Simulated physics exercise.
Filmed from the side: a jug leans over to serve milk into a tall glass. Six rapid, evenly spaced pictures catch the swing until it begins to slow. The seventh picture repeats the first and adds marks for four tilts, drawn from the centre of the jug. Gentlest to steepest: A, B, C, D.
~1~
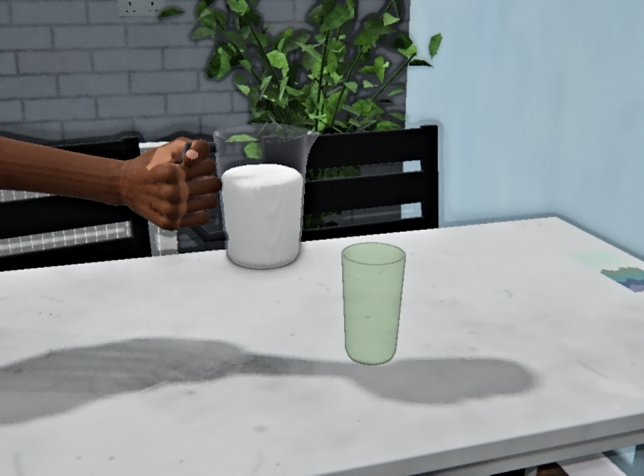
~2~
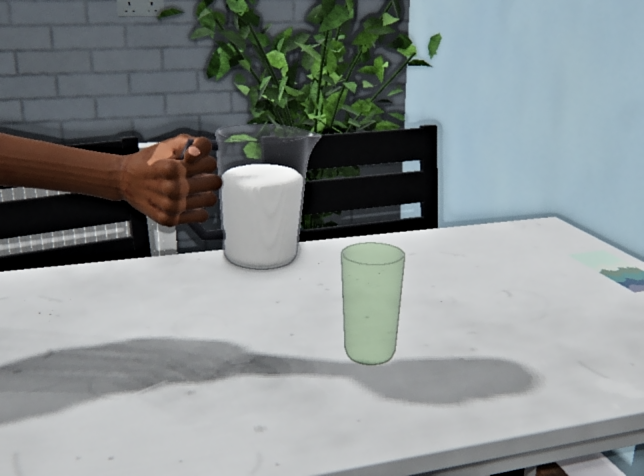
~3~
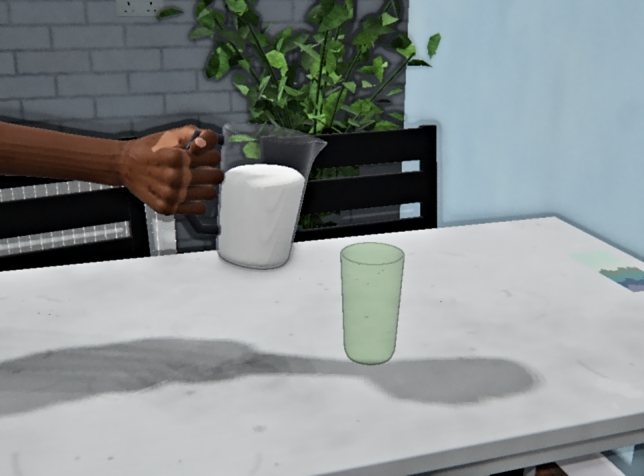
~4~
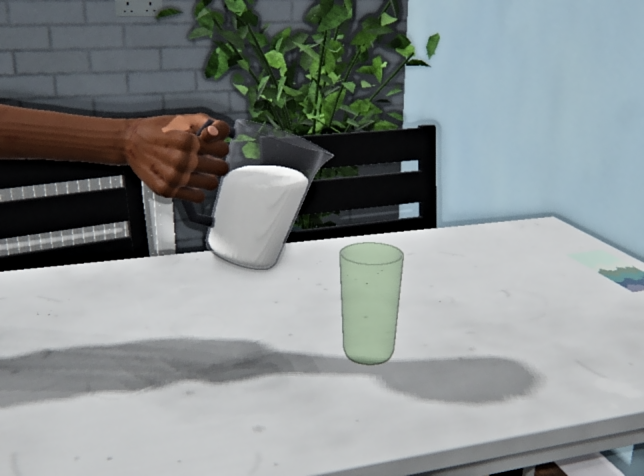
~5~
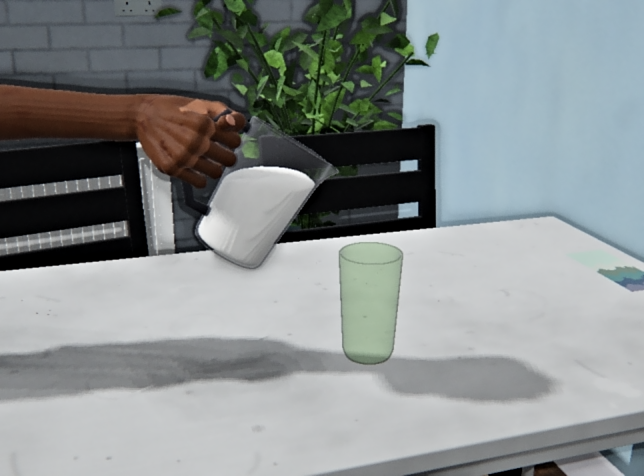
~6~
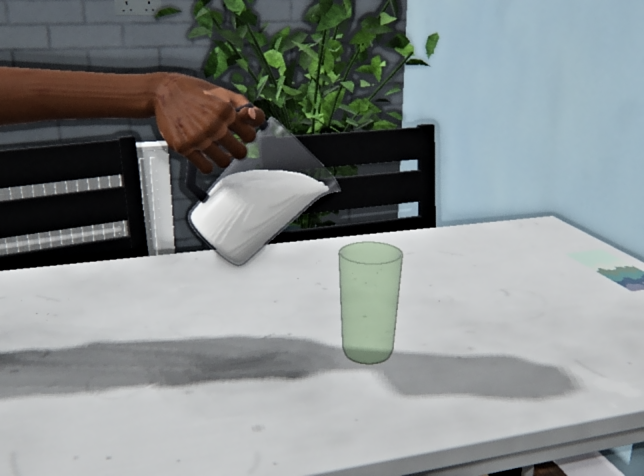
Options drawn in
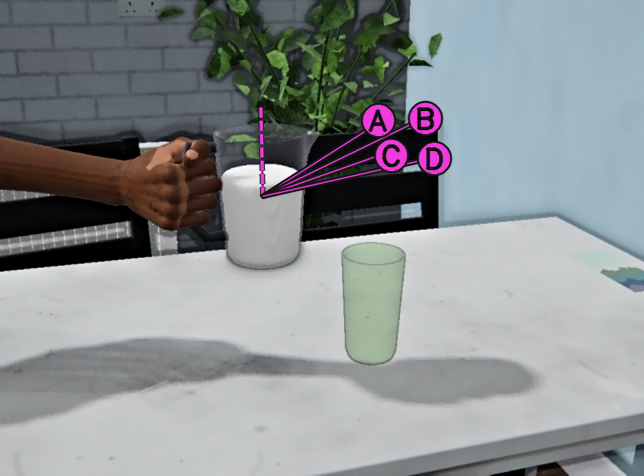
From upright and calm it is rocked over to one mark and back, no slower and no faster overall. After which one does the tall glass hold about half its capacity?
Tilt C does it best.
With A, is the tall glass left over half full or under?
Under.
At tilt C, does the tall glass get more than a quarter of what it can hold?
Yes.
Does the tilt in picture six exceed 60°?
No, it does not.
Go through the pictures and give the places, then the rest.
Upright, lip at (317, 132); rim of the tall glass round (374, 253); nothing has left yet.
Tipped about 2°, lip at (319, 135); nothing has left yet.
Tipped about 9°, lip at (324, 142); nothing has left yet.
Tipped about 20°, lip at (331, 154); nothing has left yet.
Tipped about 33°, lip at (336, 170); nothing has left yet.
Tipped about 47°, lip at (338, 189); nothing has left yet.
On the marked copy, A at (364, 131); B at (409, 124); C at (374, 157); D at (417, 161).
For tilt A, the tall glass ends with about 22 % of what it can hold.
For tilt B, the tall glass ends with about 36 % of what it can hold.
For tilt C, the tall glass ends with about 51 % of what it can hold.
For tilt D, the tall glass ends with about 68 % of what it can hold.
